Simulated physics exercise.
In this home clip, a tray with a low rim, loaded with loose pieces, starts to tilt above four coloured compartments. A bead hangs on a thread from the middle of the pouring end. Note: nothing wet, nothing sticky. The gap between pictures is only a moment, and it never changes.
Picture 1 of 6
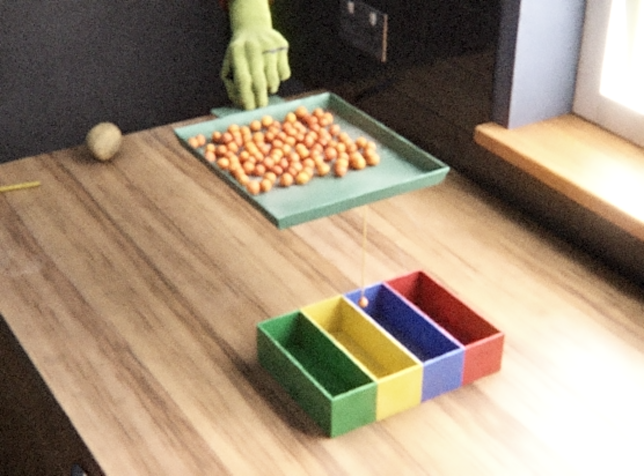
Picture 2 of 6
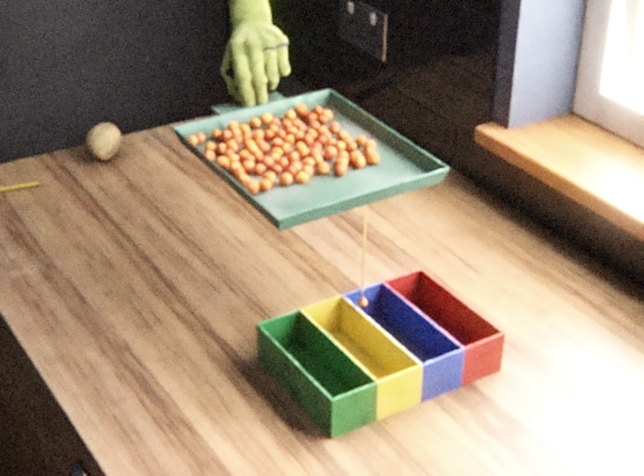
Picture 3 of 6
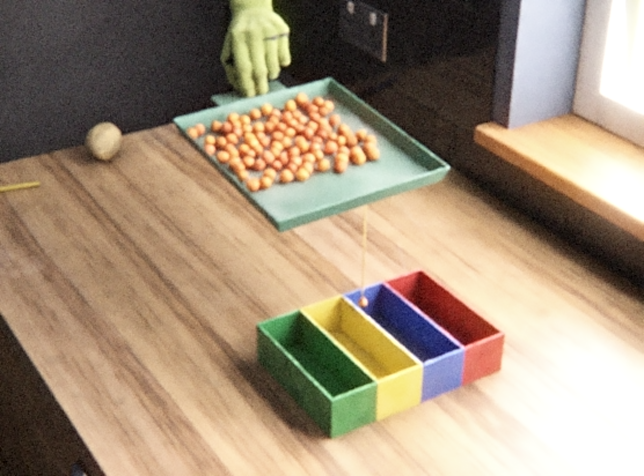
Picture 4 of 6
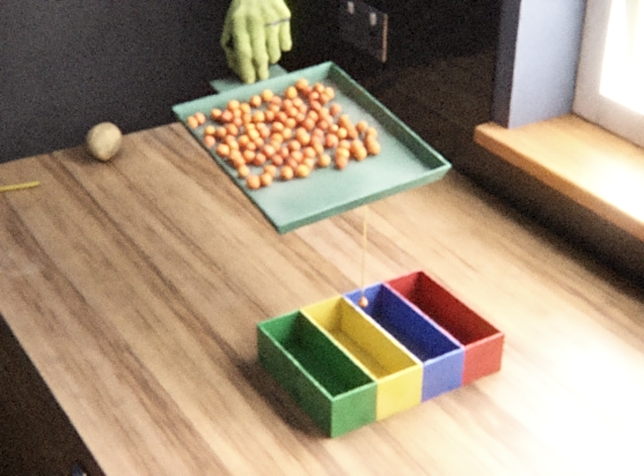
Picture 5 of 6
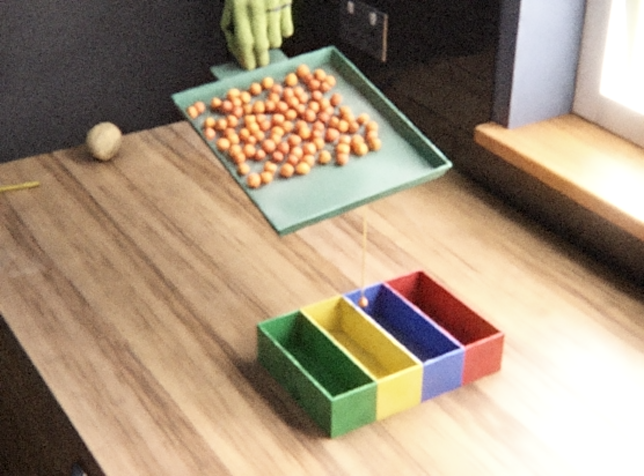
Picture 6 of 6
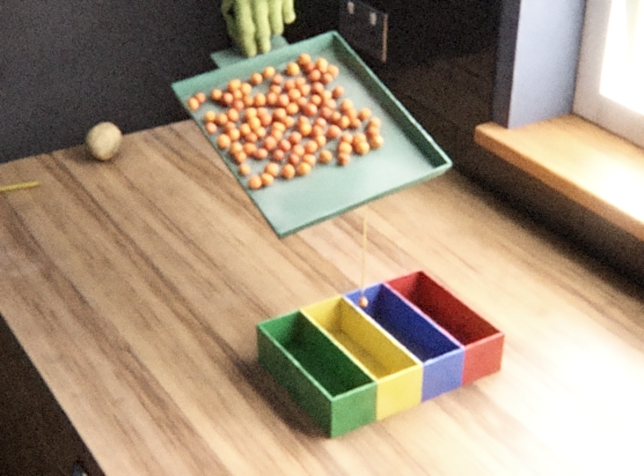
A green hand raises the back of a tray of coated peanuts above four coloured compartments.
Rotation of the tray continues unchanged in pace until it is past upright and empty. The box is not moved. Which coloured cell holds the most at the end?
The green cell holds the most.
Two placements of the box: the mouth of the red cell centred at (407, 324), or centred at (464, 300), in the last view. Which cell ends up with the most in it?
Try 1 - the yellow cell; try 2 - that green cell.
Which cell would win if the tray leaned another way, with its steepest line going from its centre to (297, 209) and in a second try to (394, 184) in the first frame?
Case 1 - the green one. Case 2 - the cell in red.
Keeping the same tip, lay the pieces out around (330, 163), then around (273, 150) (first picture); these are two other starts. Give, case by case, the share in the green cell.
First about 50, then 50 per cent.
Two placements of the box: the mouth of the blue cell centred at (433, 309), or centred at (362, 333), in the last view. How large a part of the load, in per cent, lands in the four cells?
Roughly 30 % and then 90 %.
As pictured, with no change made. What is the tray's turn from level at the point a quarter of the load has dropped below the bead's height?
The angle is around 75°.
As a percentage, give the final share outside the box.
I'd put it close to 20 per cent.
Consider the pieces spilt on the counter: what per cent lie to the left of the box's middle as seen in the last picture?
Close to 80 per cent.
Soon after the last picture, tray tipped steeply; most on the tray; a small part in the green cell; a stray few in the yellow cell; about a quarter falling or outside the box.
A little later, tray tipped past a quarter turn; a small part on the tray; about a third in the green cell; a small part in the yellow cell; a stray few in the blue cell; about a third falling or outside the box.
Later still, tray tipped past a quarter turn; about two thirds in the green cell; a small part in the yellow cell; a stray few in the blue cell; about a quarter falling or outside the box.
At rest, tray tipped past a quarter turn; about two thirds in the green cell; a small part in the yellow cell; a stray few in the blue cell; none in the red cell; about a quarter outside the box.
